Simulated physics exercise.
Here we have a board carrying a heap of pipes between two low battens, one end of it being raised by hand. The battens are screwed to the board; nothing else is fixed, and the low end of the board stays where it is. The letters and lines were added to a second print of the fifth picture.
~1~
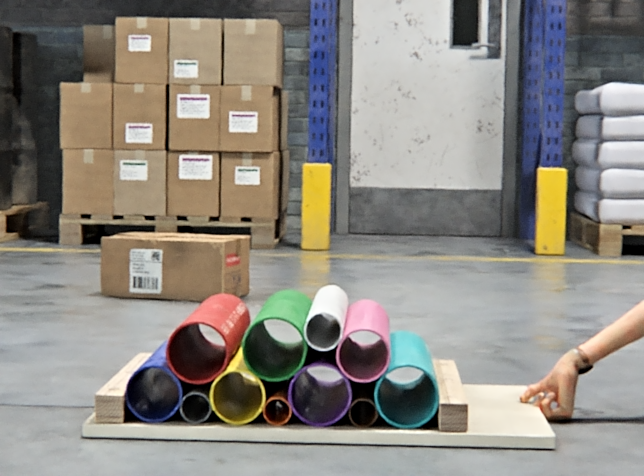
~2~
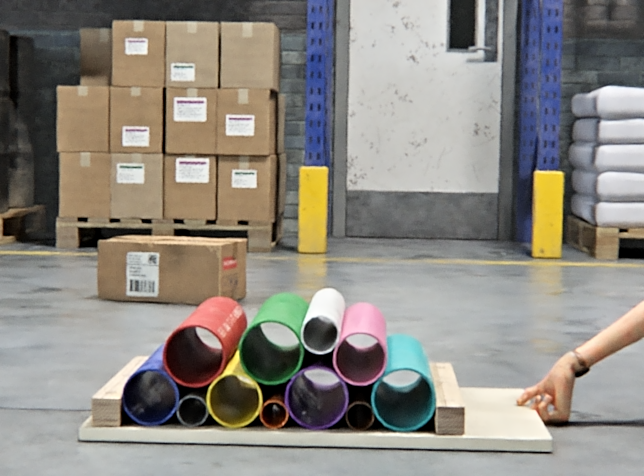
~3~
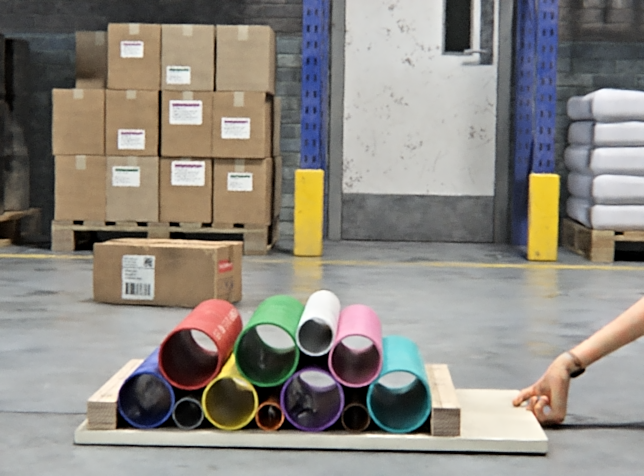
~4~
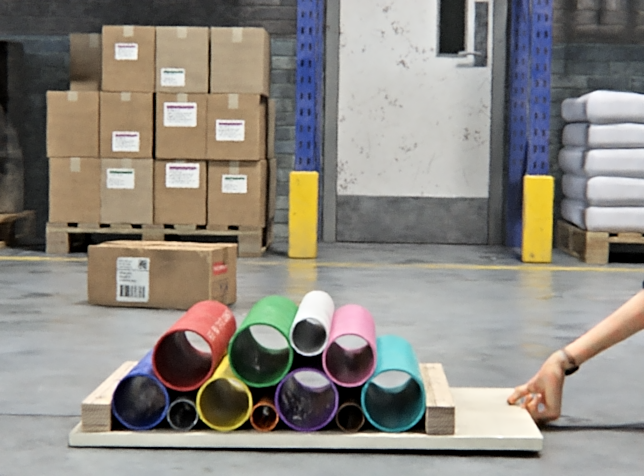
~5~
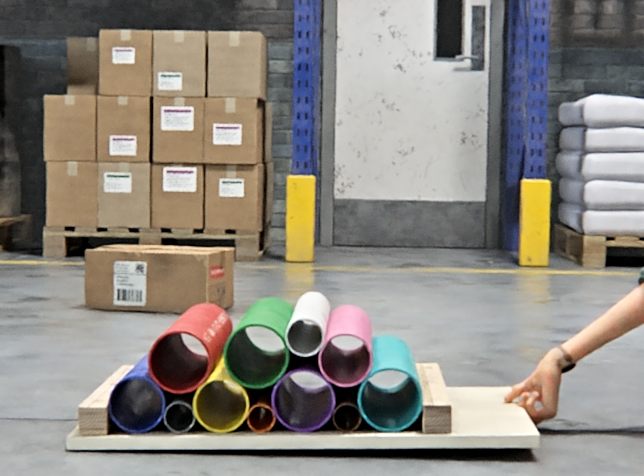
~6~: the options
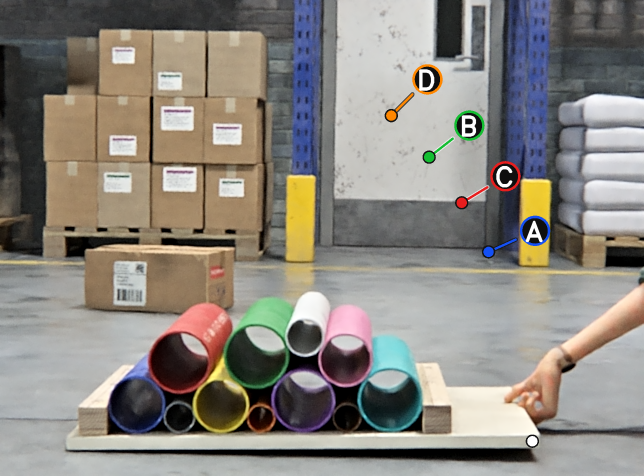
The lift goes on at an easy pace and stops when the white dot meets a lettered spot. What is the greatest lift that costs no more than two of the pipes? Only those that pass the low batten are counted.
Up to B.
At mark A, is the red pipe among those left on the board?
The red pipe: Yes.
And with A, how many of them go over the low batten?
With A, none.
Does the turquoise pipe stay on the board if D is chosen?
Yes.
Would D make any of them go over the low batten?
Yes, at D.
On the marked copy, A at (488, 252); B at (429, 157); C at (462, 203); D at (391, 116); the white dot at (532, 441).
With B. Early on, board at 21°.
Further on, board at 39°.
At the end, board at 39°, two over the low batten (red, green).
As for the rest, A none over the low batten; C none over the low batten; D four over the low batten (red, green, pink, white).
